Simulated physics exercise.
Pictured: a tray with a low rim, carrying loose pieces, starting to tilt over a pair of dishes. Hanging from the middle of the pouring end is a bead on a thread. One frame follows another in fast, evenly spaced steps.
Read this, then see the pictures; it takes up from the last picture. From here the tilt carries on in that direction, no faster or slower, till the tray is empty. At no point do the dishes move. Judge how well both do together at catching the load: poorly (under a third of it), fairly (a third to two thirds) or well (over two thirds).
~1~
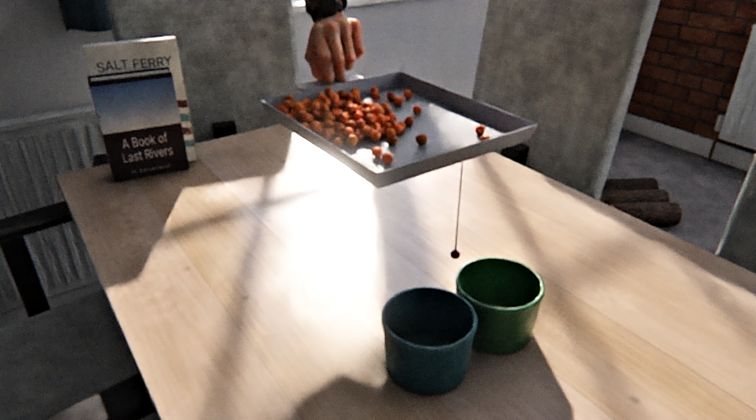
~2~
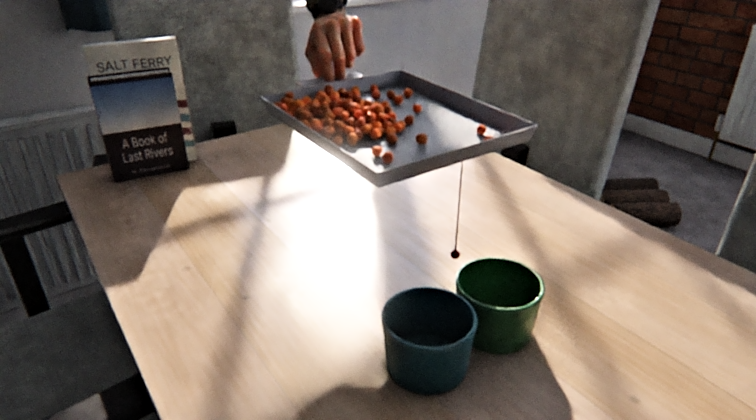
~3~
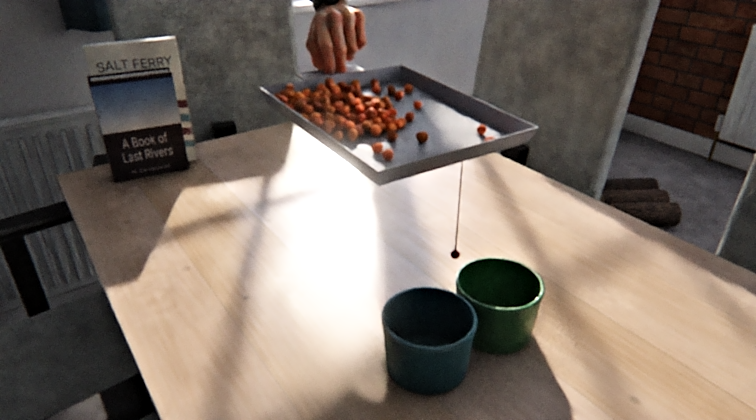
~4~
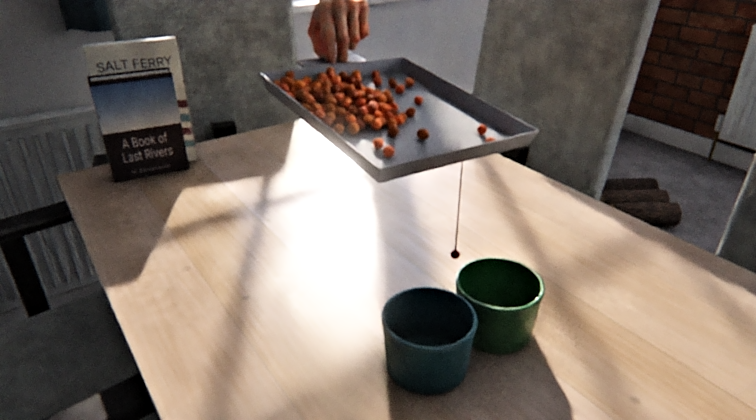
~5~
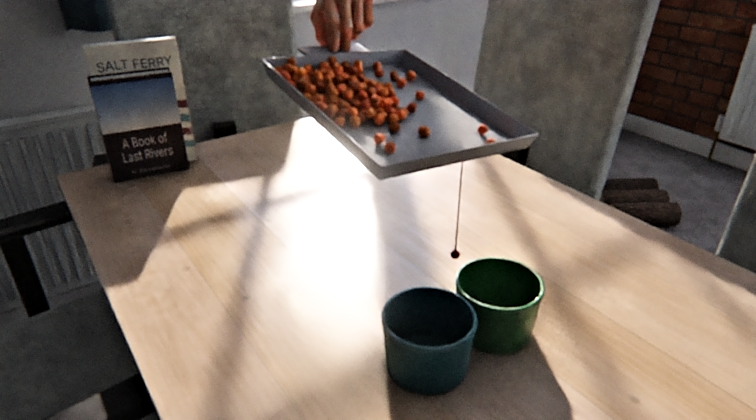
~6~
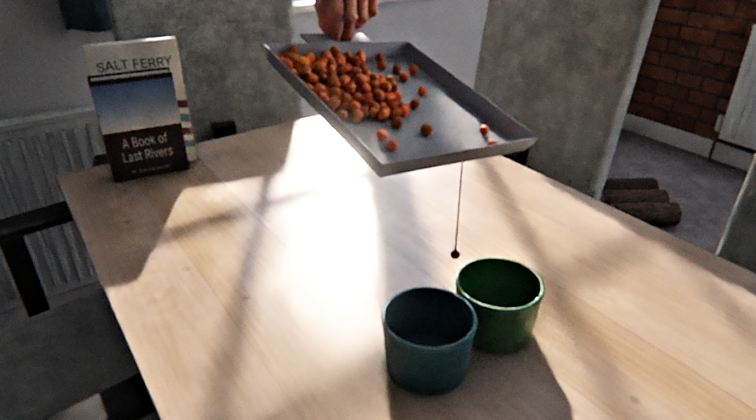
Together they do poorly.
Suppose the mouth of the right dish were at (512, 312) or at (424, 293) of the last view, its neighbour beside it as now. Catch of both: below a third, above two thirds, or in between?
Try one: Under a third. Try two: Under a third.
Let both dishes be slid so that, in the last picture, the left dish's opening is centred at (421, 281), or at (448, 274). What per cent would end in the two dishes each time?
Respectively 30 % and 70 %.
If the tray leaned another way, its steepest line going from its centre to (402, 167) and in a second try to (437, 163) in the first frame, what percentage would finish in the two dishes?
In order, some 50 % and some 80 %.
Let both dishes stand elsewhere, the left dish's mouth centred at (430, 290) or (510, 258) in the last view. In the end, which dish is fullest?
The first layout gives the one at right, the second layout gives the one at left.
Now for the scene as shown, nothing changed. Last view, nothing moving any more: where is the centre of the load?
Resting centre, last picture - approx. (545, 296).
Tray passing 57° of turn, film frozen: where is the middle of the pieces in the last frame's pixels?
The centre of the load shows up near (492, 133) in the last view.
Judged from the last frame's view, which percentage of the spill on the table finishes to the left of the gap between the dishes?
Near 10 per cent.
Shortly afterwards, tray tipped steeply; the bulk on the tray; only a few in the right dish; only a few outside both; a little in the air.
Next, tray tipped right over; near a third on the tray; a little in the right dish; near a third outside both; near a quarter in the air.
Some moments later, tray tipped past a quarter turn; near a quarter in the right dish; the bulk outside both.
In the end, tray tipped past a quarter turn; none at all in the left dish; near a quarter in the right dish; the bulk outside both.
